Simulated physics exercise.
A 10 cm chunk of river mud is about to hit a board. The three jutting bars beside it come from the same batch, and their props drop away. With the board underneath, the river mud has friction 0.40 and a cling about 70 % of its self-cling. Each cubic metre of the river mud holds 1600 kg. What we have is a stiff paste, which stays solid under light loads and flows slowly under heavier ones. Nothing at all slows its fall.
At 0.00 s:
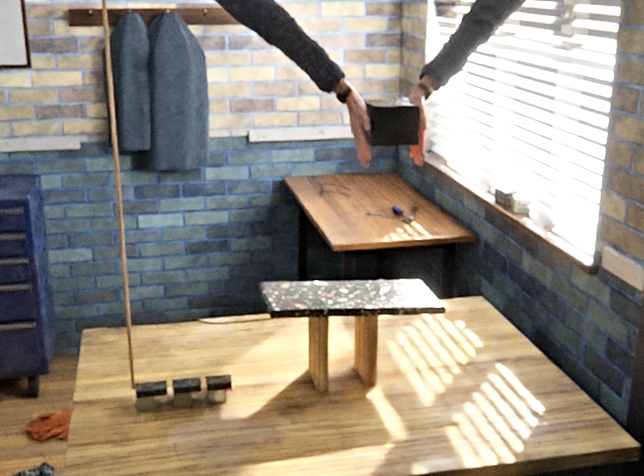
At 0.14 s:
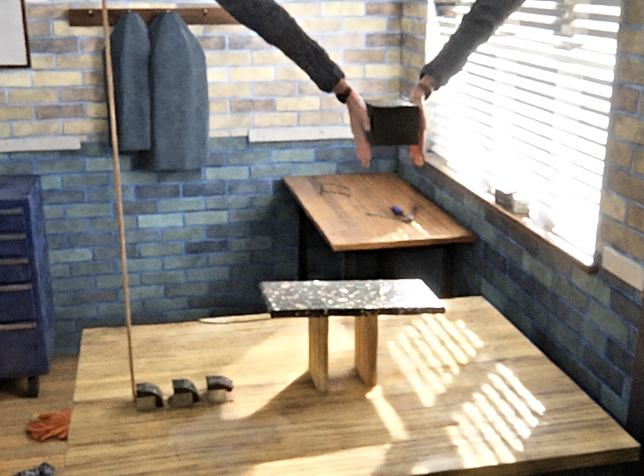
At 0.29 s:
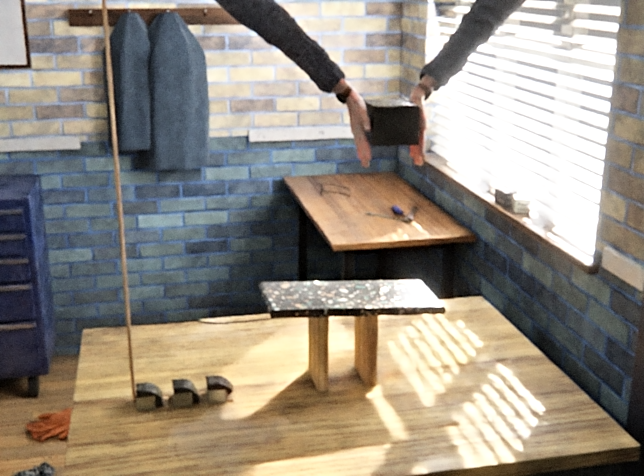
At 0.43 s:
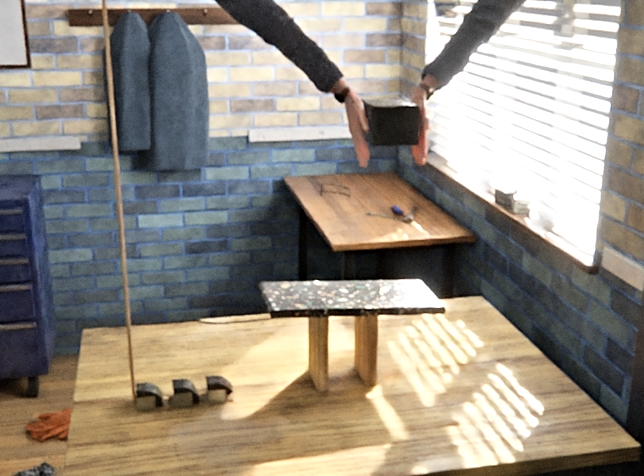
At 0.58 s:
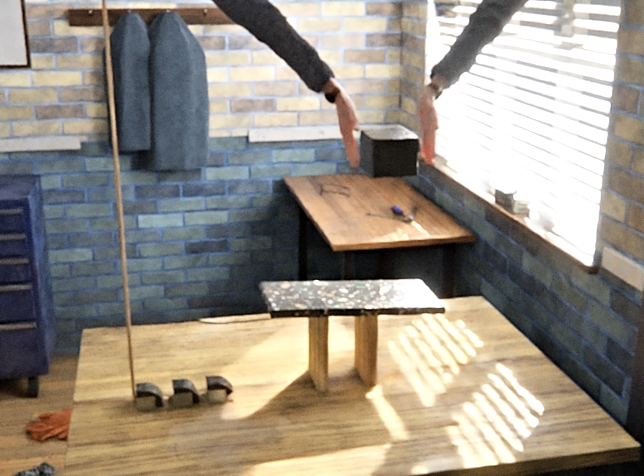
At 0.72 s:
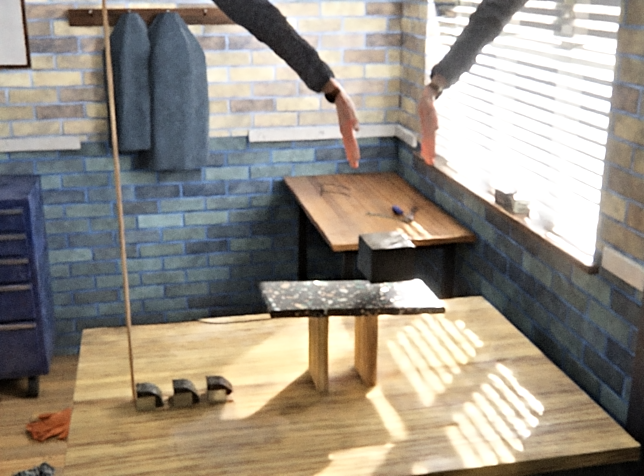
Two hands releasing a dark block that drops toward a speckled board on wooden supports, after three small dark bars sag at left.
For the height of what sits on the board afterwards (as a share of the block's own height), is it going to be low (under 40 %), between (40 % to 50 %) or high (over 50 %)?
It is going to be low.
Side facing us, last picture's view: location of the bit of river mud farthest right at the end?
(446, 302), give or take.
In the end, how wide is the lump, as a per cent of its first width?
Around 400 % of the starting width.
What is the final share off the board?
Close to 22 in a hundred finishes off the board.
After 0.84 s, it stands 35 % of its first height and 3 % has gone off the board.
After 0.97 s, it stands 34 % of its first height and 14 % has gone off the board.
After 1.10 s, it stands 34 % of its first height and 21 % has gone off the board.
After 1.24 s, it stands 34 % of its first height and 21 % has gone off the board.
After 1.34 s, it stands 34 % of its first height and 21 % has gone off the board.
